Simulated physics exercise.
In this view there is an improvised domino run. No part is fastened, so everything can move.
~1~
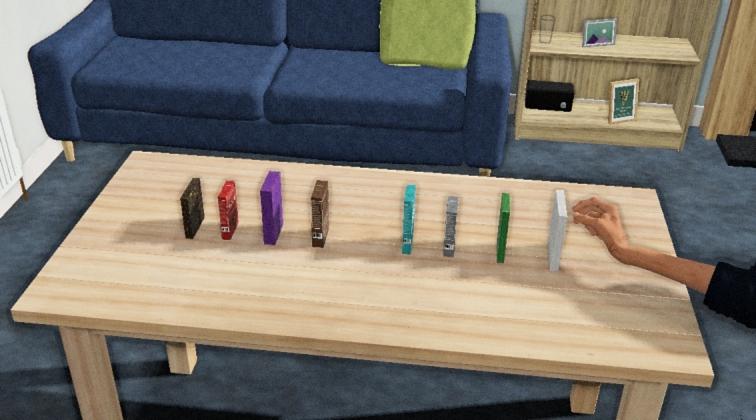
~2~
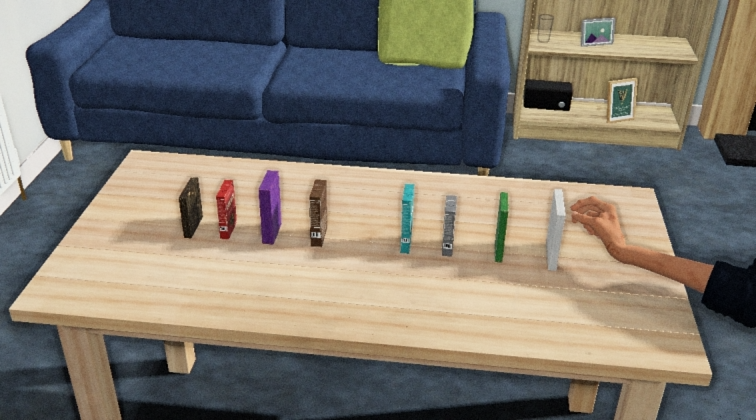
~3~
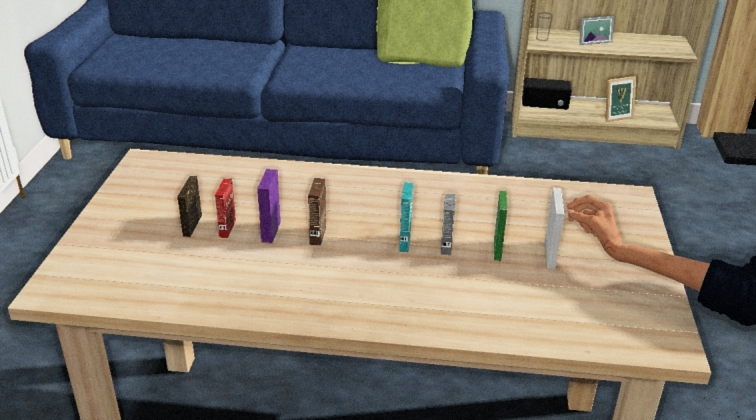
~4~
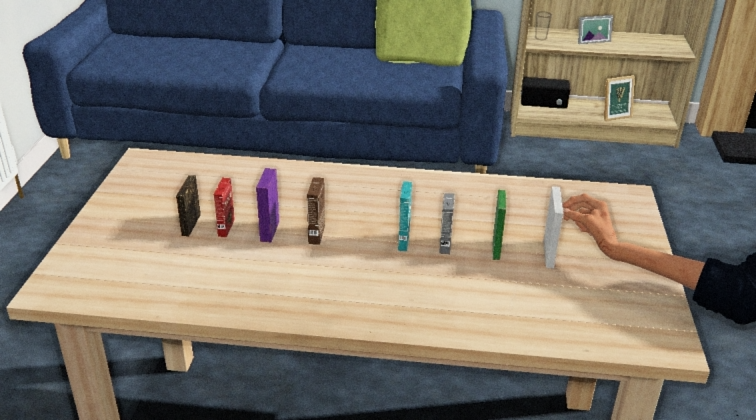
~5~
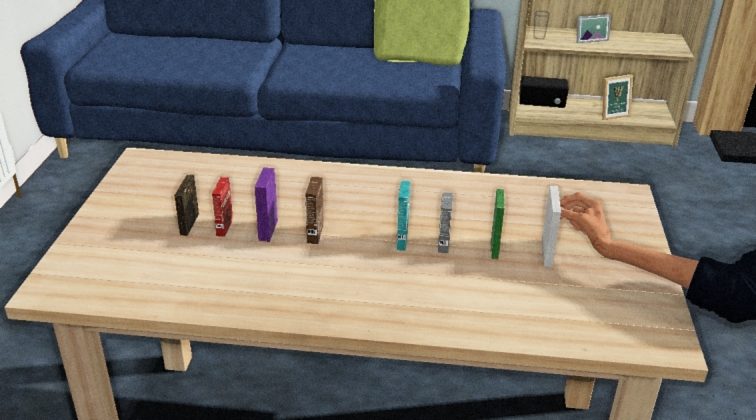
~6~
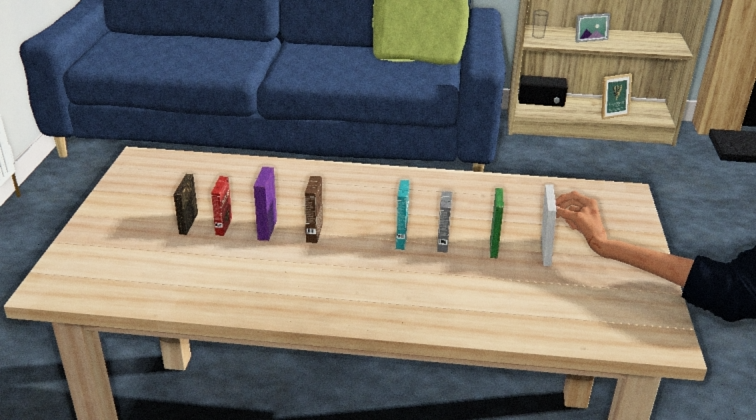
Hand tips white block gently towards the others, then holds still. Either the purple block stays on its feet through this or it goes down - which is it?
It stays on its feet.
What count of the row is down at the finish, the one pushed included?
4.
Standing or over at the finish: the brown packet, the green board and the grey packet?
The brown packet remains standing; the green board goes down; the grey packet goes down.
Then, 0.40 s on from there, white block 59° over; green board turned 21° from how it was put.
Then, 0.50 s on from there, white block 80° over; green board turned 71° from how it was put; grey packet turned 37° from how it was put; turquoise packet turned 4° from how it was put.
Then, 0.60 s on from there, white block 81° over; green board on its side; grey packet turned 69° from how it was put; turquoise packet turned 60° from how it was put.
Then, 0.70 s on from there, white block 81° over; turquoise packet on its side; grey packet on its side; green board on its side.
In the end, toppled on the table, turquoise packet, green board and grey packet; the other 3 unmoved. At the end, from the last picture's camera, purple block near (266, 204).
